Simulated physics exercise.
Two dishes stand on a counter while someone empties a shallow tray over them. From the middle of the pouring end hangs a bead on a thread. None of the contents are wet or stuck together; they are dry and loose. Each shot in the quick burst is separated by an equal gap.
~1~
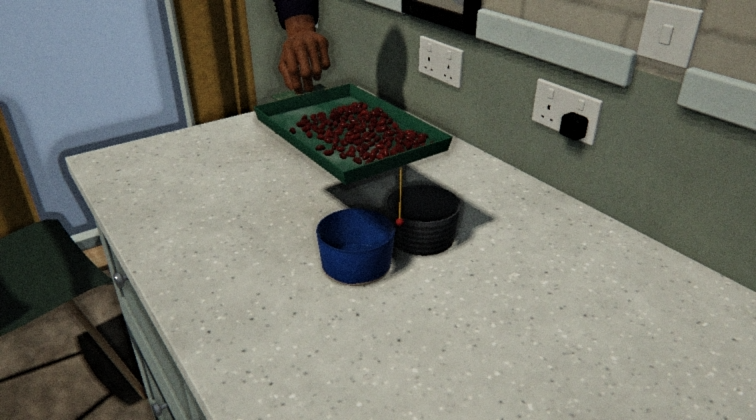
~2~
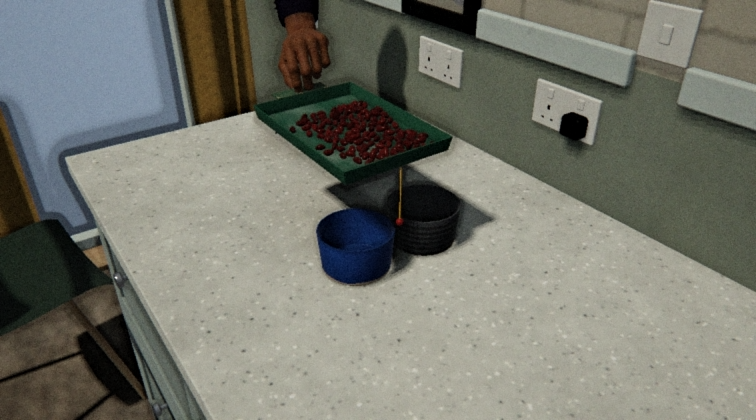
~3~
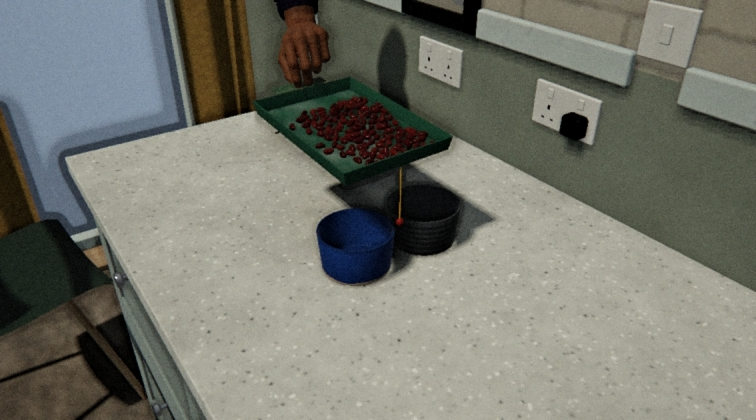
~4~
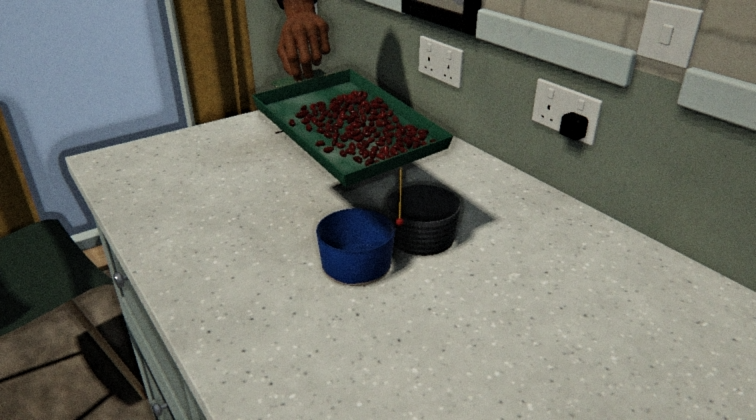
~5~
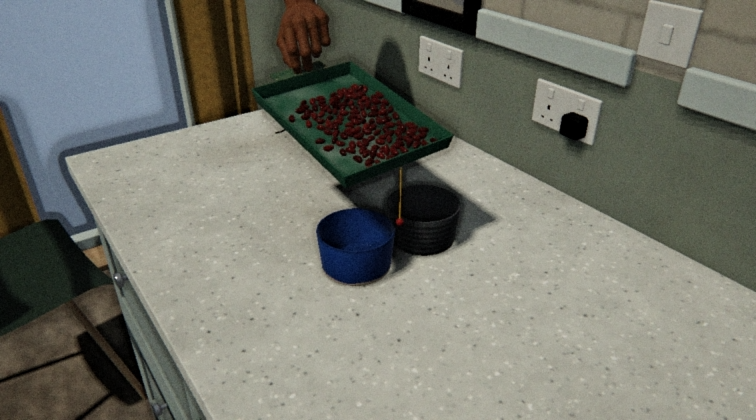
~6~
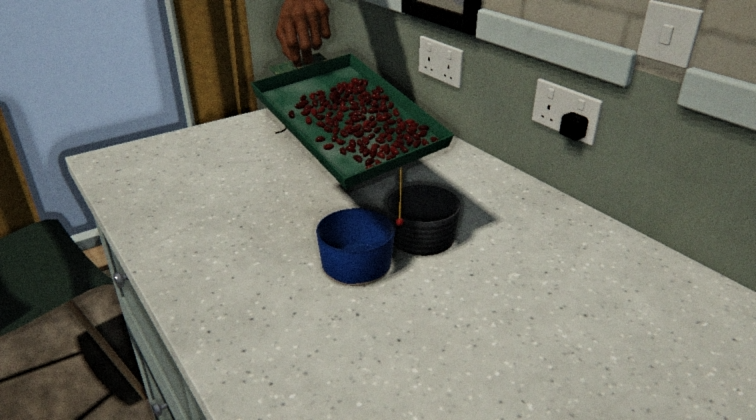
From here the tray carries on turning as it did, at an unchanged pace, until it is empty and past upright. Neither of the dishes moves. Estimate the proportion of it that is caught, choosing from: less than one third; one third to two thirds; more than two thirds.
The dishes end up with below a third of the load.
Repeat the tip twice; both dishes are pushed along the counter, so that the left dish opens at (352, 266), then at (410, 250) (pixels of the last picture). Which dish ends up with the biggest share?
The one on the left side first, then the one on the left side.
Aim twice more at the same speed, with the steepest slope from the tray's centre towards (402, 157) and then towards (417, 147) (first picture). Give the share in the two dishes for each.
Well, 0 percent for one and then 40 percent for the other.
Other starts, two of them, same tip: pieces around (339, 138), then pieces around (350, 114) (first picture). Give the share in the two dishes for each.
Near 0 % and 10 %.
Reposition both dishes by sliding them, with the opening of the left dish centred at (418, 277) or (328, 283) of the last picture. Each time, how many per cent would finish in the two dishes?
20, then 70 %.
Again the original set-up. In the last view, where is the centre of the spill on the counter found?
The centre sits near (372, 318).
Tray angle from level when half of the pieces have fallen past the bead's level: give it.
That would be about 100 degrees from level.
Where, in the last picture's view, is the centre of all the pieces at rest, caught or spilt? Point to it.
Somewhere around (371, 317) in the last picture.
Just after the last frame, tray tipped steeply; every one on the tray.
A moment on, tray tipped right over; the larger part on the tray; just a few outside both; about a tenth in the air.
Further on, tray tipped past a quarter turn; just a few in the left dish; almost all outside both.
When it is over, tray tipped past a quarter turn; just a few in the left dish; not one in the right dish; almost all outside both.
